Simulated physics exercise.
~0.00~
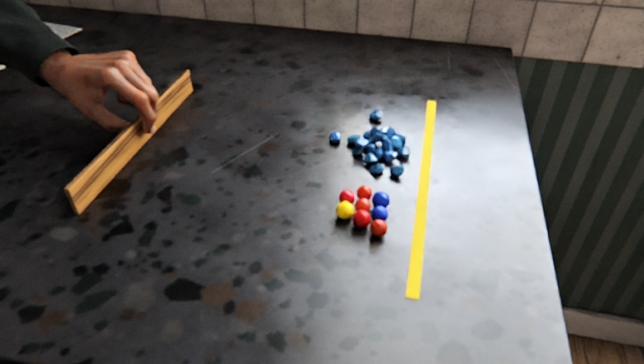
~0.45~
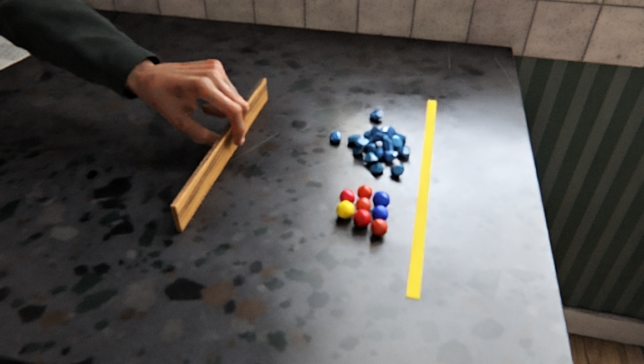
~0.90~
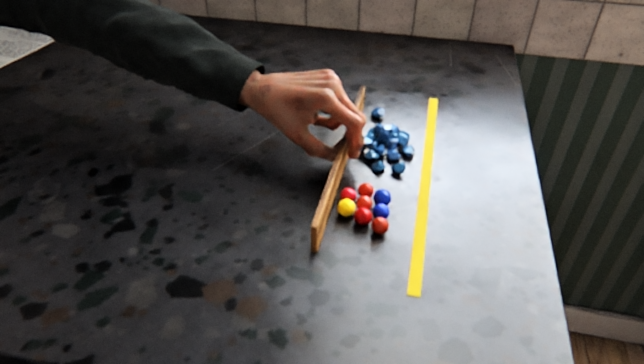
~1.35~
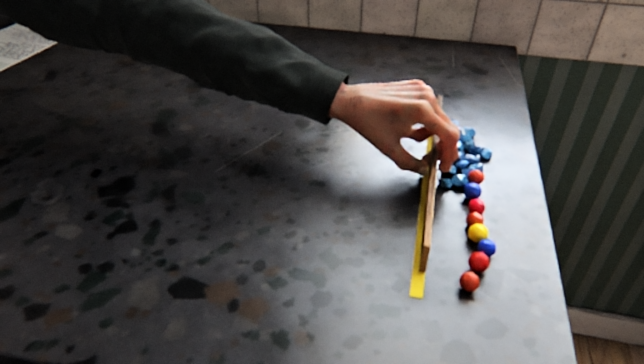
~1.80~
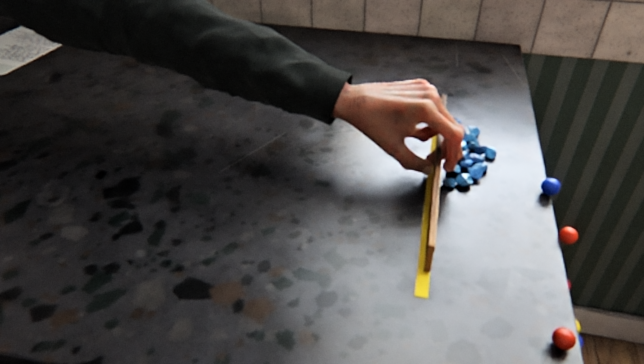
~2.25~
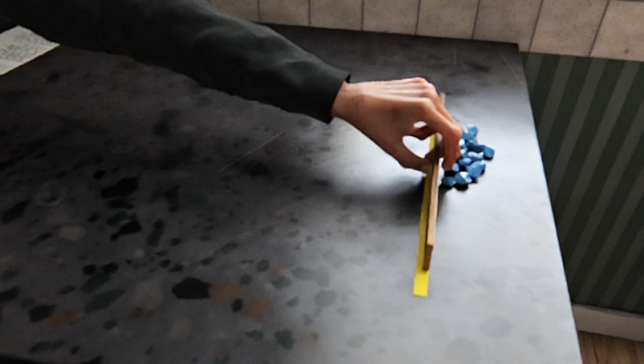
A hand sweeps a wooden strip right to yellow tape, sending colourful balls rolling off the table while blue pieces stay on.
